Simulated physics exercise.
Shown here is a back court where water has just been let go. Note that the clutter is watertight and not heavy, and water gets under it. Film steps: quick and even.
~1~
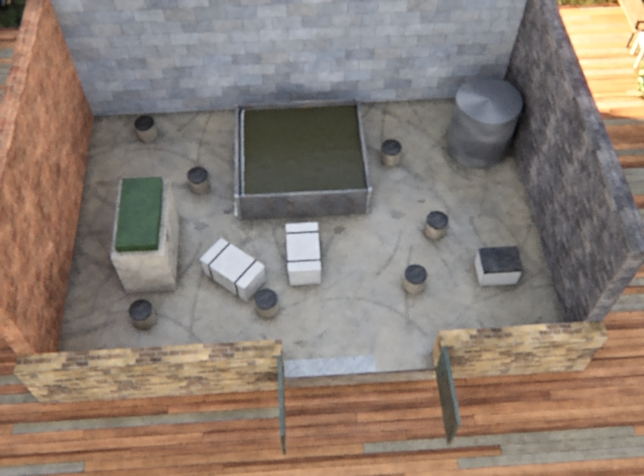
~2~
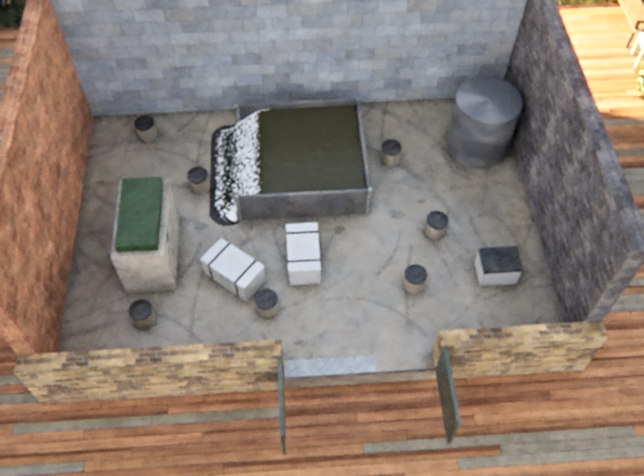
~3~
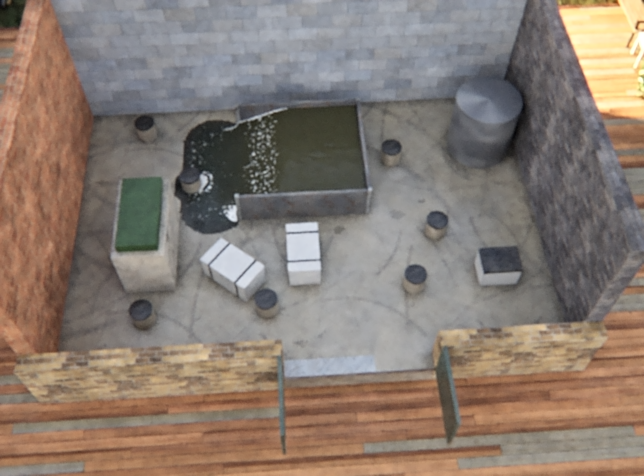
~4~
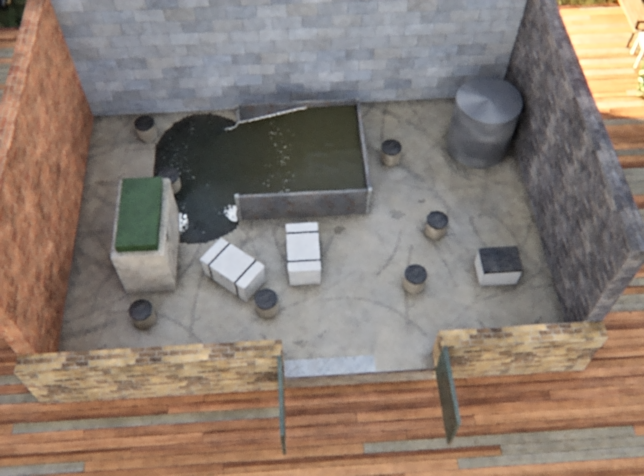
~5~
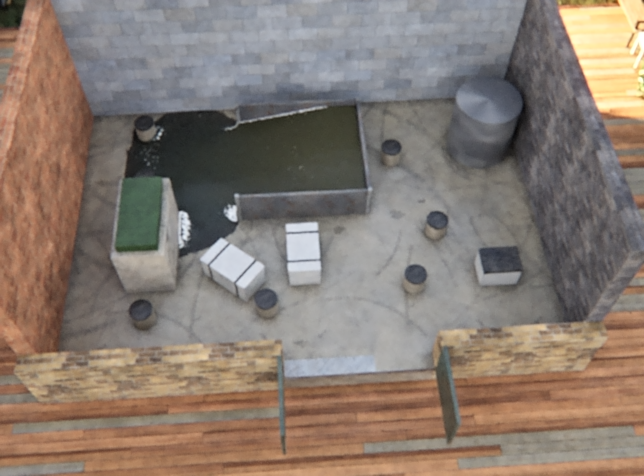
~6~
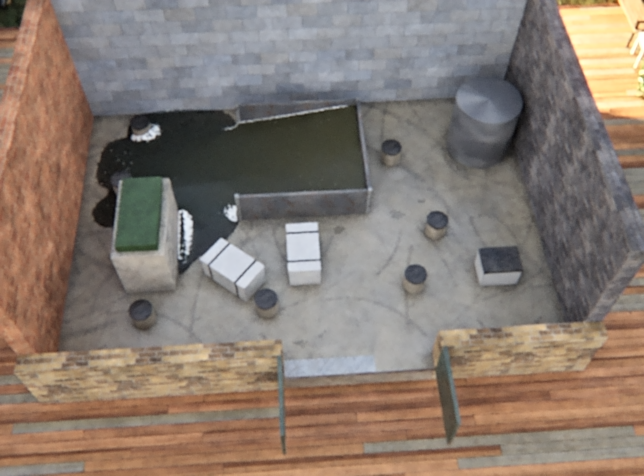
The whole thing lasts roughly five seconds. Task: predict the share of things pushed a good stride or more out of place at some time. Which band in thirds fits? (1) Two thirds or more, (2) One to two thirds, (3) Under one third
Answer: 3.
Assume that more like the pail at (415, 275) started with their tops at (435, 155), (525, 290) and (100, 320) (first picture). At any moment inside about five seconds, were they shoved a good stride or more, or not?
In sequence: Hardly budges; hardly budges; knocked well away.
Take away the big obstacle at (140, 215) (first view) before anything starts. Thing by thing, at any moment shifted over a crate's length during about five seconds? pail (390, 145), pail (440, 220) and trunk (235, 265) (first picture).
Never got far, then never got far, then never got far.
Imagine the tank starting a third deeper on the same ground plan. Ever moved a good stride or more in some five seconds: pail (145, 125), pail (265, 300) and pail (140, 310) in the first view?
The first reached the mark, the second reached the mark, the third stopped before it.
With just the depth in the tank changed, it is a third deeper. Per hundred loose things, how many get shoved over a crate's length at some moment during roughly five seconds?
Roughly 30 per cent of them.
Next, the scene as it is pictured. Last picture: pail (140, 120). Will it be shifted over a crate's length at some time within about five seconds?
Note - travel: Beyond that distance.
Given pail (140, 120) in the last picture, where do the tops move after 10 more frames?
I'd put it at about (107, 101).
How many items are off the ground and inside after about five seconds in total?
5 of them.
A moment on, 2 of 10 are well off their spots; 1 afloat.
Next, 2 of 10 are well off their spots; 2 afloat.
Later, 1 of 10 are well off their spots; 2 afloat.
In the end, 2 of 10 are well off their spots, and 2 have been at some point; 5 afloat.
